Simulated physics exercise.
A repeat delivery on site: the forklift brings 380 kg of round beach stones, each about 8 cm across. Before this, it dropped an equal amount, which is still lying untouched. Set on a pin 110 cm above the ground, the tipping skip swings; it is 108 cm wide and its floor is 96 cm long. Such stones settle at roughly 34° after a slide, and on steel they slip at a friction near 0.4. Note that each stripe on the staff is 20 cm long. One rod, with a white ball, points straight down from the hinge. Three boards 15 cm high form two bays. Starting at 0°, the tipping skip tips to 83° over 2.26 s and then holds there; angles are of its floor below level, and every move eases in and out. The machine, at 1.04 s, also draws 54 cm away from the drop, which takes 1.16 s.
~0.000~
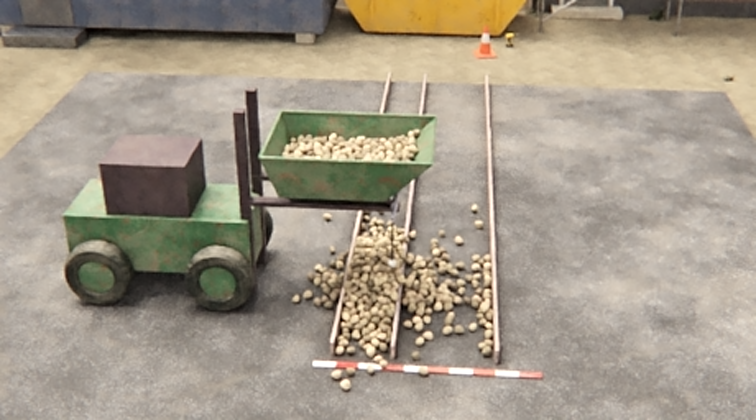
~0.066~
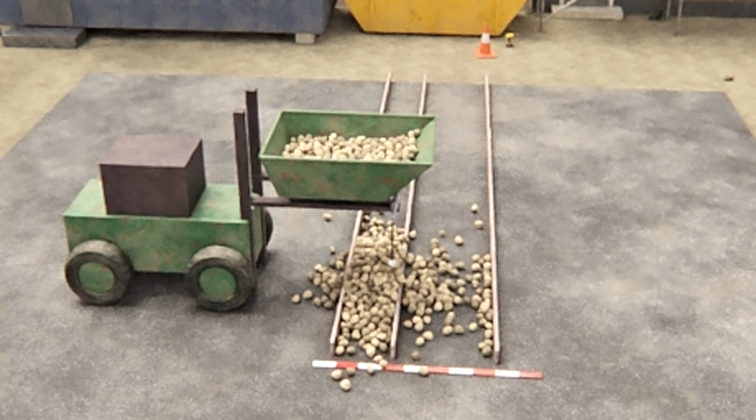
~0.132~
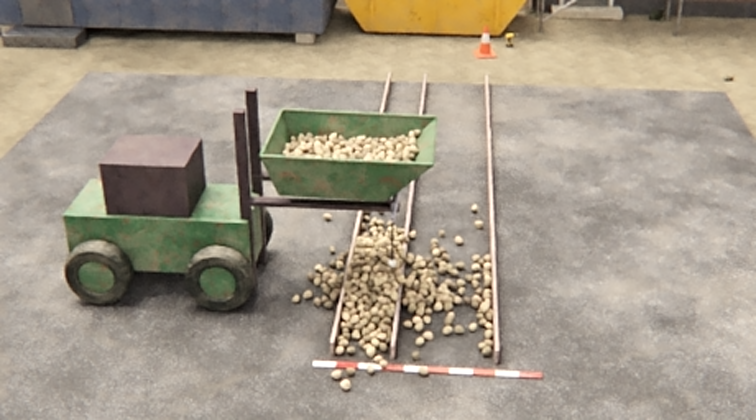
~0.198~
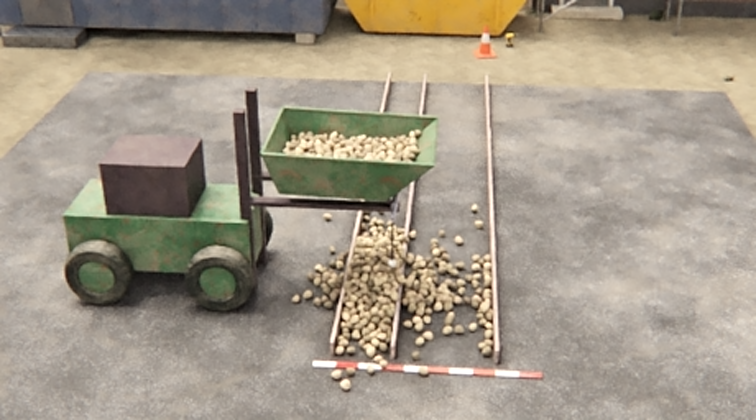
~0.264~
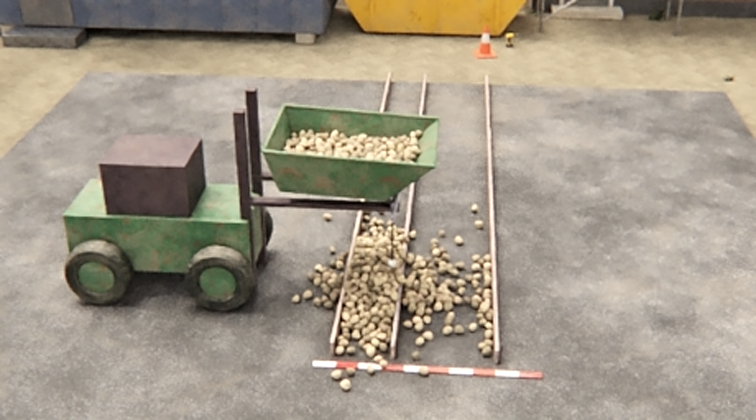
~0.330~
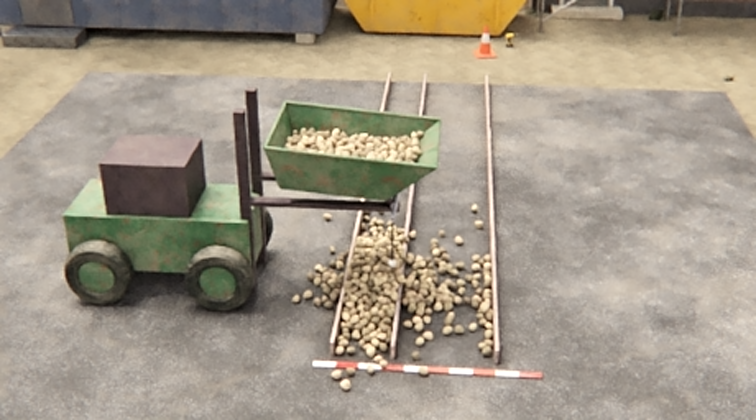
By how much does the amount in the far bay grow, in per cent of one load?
About 95 per cent.
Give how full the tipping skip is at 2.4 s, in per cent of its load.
Roughly 5 per cent is still inside.
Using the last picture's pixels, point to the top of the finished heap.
Roughly at (388, 263).
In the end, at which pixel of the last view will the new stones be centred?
The centre sits about (458, 281).
After 1.7 s the floor is at 70°; in per cent of one load, 78 in the tipping skip, 5 short of the bays, 75 in the near bay, 42 in the far bay; the foremost stones are at (490, 295).
After 2.4 s the floor is at 83°; in per cent of one load, 4 in the tipping skip, 5 short of the bays, 75 in the near bay, 112 in the far bay, 4 past the last board; the foremost stones are at (541, 287).
After 2.7 s the floor is at 83°; in per cent of one load, 0 in the tipping skip, 5 short of the bays, 75 in the near bay, 115 in the far bay, 5 past the last board; the foremost stones are at (562, 281).
After 5.3 s the floor is at 83°; in per cent of one load, 0 in the tipping skip, 5 short of the bays, 75 in the near bay, 115 in the far bay, 5 past the last board; the foremost stones are at (568, 280). Net gain in the far bay, 95.
